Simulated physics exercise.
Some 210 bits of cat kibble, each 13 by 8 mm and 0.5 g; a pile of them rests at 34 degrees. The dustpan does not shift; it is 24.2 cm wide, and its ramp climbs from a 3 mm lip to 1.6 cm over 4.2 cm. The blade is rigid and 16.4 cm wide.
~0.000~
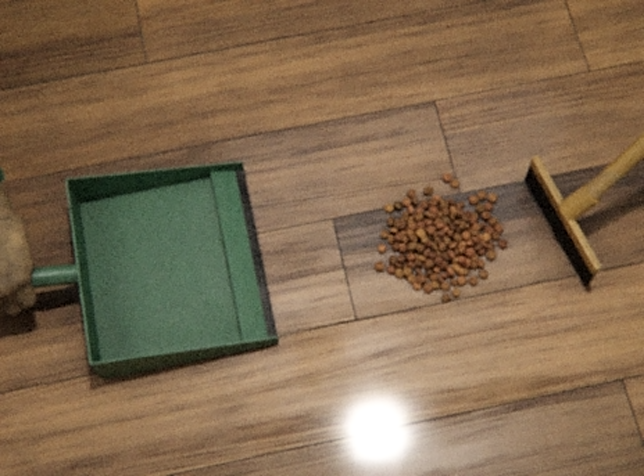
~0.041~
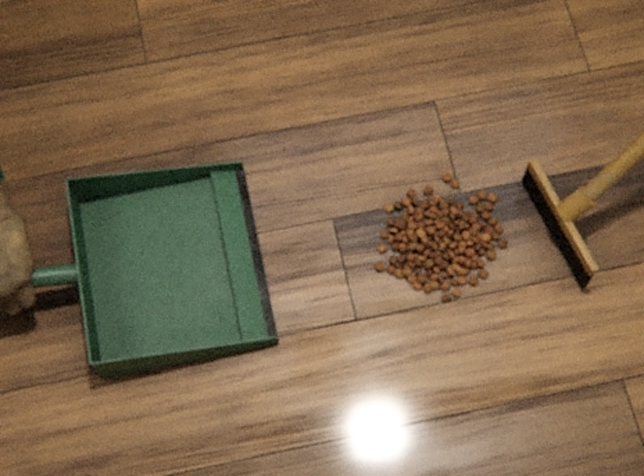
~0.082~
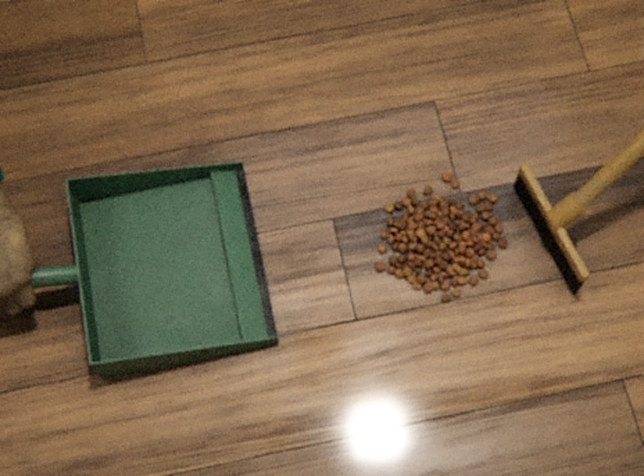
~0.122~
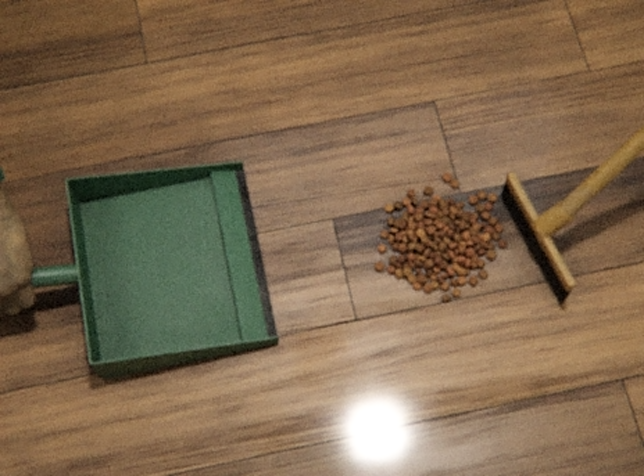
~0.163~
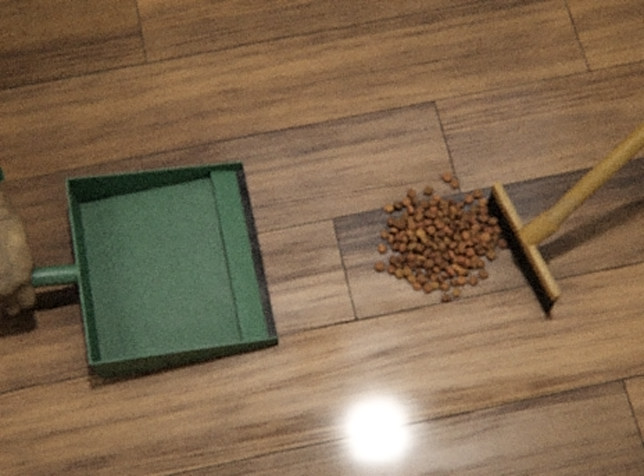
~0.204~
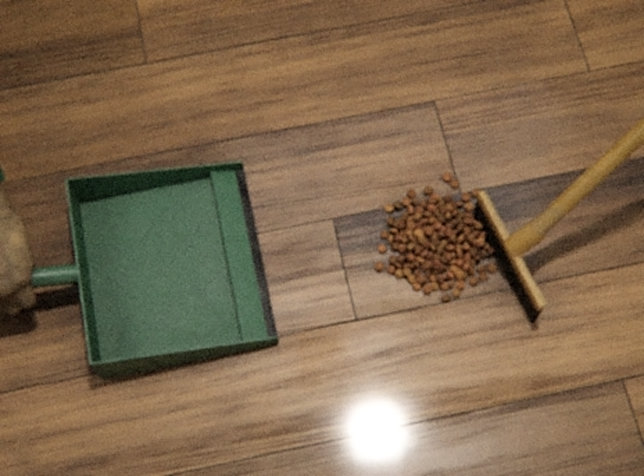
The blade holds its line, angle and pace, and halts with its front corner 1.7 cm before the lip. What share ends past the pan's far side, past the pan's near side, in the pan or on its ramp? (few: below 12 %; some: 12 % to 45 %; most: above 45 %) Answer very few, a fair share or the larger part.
Far side: Very few, near side: A fair share, pan: Very few.
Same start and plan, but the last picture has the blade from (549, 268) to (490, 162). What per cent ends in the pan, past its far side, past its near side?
Pan 15, far 0, near 0.
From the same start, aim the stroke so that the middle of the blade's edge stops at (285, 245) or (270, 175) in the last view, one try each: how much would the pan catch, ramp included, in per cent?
Some 25 and 5 per cent.
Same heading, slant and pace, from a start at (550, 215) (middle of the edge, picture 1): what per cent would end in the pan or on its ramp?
Some 5 per cent.
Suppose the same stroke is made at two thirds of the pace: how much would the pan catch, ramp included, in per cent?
Then about 0 per cent.
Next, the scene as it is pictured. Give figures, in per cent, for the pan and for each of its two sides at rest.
Far side 0, near side 35, pan 0.
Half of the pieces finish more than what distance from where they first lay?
Roughly 10 cm.
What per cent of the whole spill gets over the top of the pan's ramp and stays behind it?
Some 0 per cent.
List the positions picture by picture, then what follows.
Blade from (595, 269) to (535, 163), moved 0.0 cm, 0 of the pieces shifted so far; middle of the pieces at (439, 236); pan at (160, 273), in the first frame.
Blade from (592, 271) to (532, 165), moved 0.5 cm, 0 of the pieces shifted so far; middle of the pieces at (439, 236), in the second frame.
Blade from (583, 277) to (523, 171), moved 1.9 cm, 0 of the pieces shifted so far; middle of the pieces at (439, 236), in the third frame.
Blade from (570, 286) to (510, 179), moved 4.0 cm, 0 of the pieces shifted so far; middle of the pieces at (439, 236), in the fourth frame.
Blade from (555, 296) to (496, 188), moved 6.2 cm, 6 of the pieces shifted so far; middle of the pieces at (439, 236), in the fifth frame.
Blade from (540, 306) to (481, 198), moved 8.5 cm, 102 of the pieces shifted so far; middle of the pieces at (436, 237); pan at (160, 273). The blade's pace is about 0.55 m/s, heading 22 degrees towards the viewer's side, in the sixth frame.
Then, at 0.46 s, middle of the blade 17 cm from the lip; 0 % over the lip, far side 0 %, near side 15 %.
After 0.63 s, middle of the blade 8 cm from the lip; 0 % over the lip, far side 0 %, near side 35 %.
After 0.93 s, middle of the blade 3 cm from the lip; 0 % over the lip, far side 0 %, near side 35 %.
By 1.3 s all is still; far side 0 %, near side 35 %, pan 0 %, in front of the lip or behind the blade 60 %.
